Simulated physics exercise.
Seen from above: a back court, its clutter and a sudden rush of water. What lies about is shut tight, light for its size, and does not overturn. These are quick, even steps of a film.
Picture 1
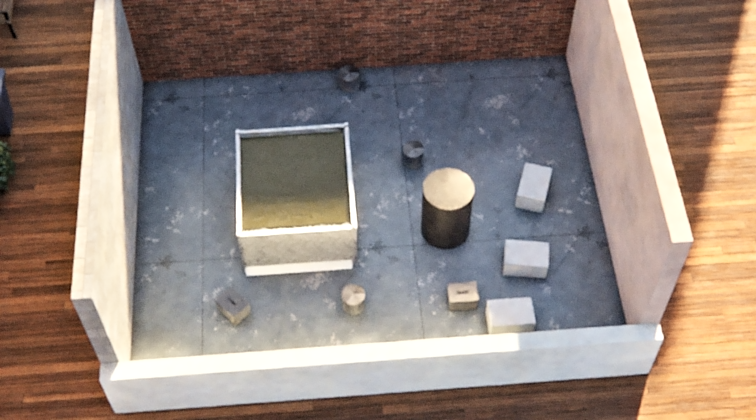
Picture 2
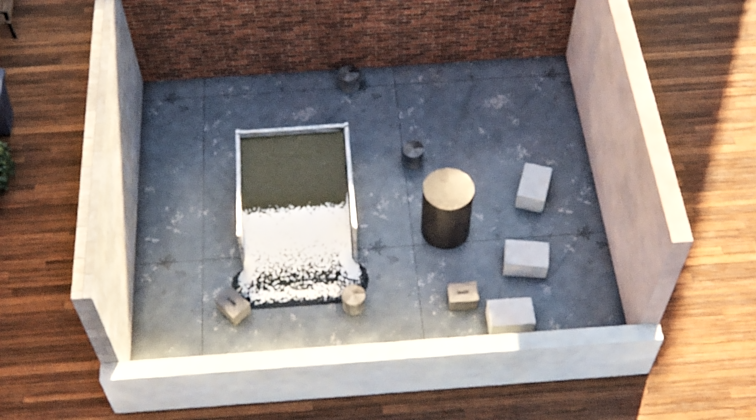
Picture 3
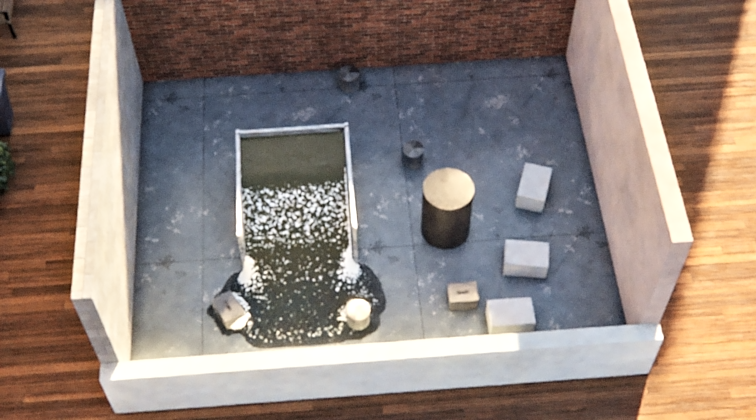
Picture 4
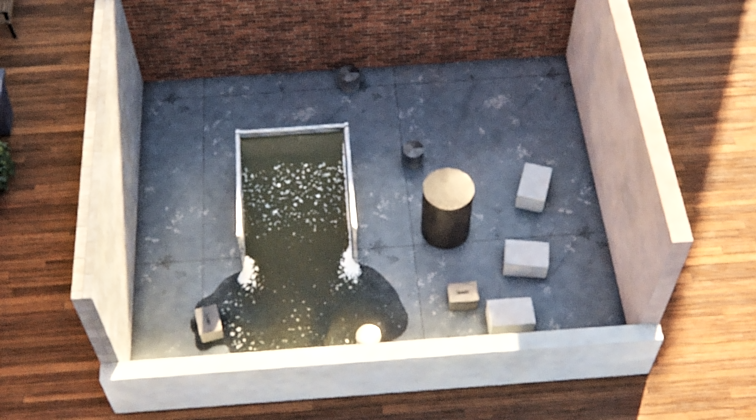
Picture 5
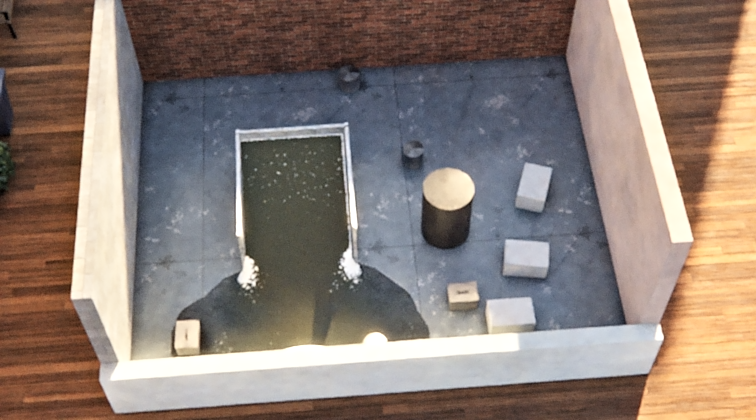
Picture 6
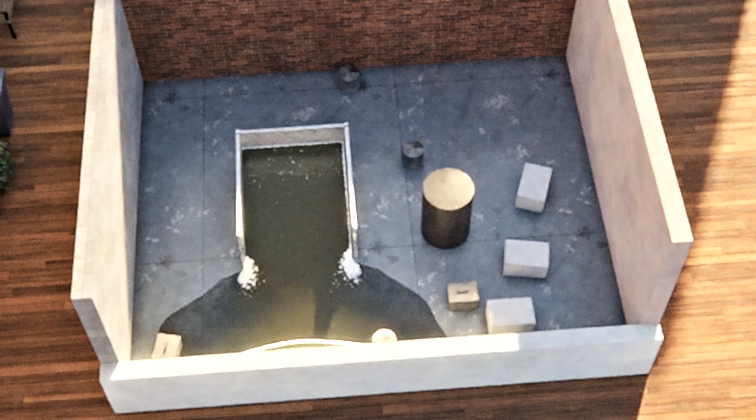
At first, murky water fills a raised, white-walled tank in a walled court, among scattered small objects. The tank's near side opens and foaming water rushes out, spreading across the floor. It pushes a small box toward the near left and a small pail toward the near wall, while the other objects stay put.
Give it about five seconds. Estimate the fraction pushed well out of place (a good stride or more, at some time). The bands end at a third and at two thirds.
Share: Two thirds or more.
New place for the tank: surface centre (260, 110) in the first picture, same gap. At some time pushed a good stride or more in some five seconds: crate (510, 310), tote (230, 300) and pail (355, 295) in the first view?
One after the other: Pushed that far, swept aside, shifted that much.
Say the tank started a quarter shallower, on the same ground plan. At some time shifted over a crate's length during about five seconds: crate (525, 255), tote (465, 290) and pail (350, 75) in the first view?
In turn: Yes, swept aside, never so far.
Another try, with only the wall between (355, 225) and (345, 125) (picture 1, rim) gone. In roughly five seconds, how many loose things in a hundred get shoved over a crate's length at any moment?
Close to 80 %.
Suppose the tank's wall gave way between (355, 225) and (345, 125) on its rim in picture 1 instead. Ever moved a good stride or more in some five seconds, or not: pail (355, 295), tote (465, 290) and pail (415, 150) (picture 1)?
In turn: Under that, moved that far, swept aside.
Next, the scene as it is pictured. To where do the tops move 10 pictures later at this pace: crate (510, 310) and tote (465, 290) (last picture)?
Around (596, 262) and (466, 245).
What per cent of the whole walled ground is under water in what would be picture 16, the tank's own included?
Roughly 45 per cent.
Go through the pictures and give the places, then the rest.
In the first frame, a tote at (232, 302) rests on the ground; a pail at (353, 294) rests on the ground; 0 of 8 have shifted.
In the second frame, a tote at (232, 302), on the bottom; a pail at (353, 295) rests on the ground; 0 of 8 have shifted.
In the third frame, a tote at (228, 306), on the bottom, close to its start; a pail at (358, 310), on the bottom, close to its start; 2 of 8 have shifted.
In the fourth frame, a tote at (208, 319) rests on the ground, a stride from its start; a pail at (368, 336) rests on the ground, a stride from its start; 2 of 8 have shifted.
In the fifth frame, a tote at (187, 334), on the bottom, a stride from its start; a pail at (375, 344) rests on the ground, a stride from its start; 2 of 8 have shifted.
In the sixth frame, a tote at (166, 348), on the bottom, a stride from its start; a pail at (384, 341), afloat, a stride from its start; 2 of 8 have shifted.
A moment on, 2 of 8 are well off their spots; 2 afloat.
Next, 4 of 8 are well off their spots; 3 afloat.
Later, 6 of 8 are well off their spots; 3 afloat.
In the end, 7 of 8 are well off their spots, and 7 have been at some point; 3 afloat.
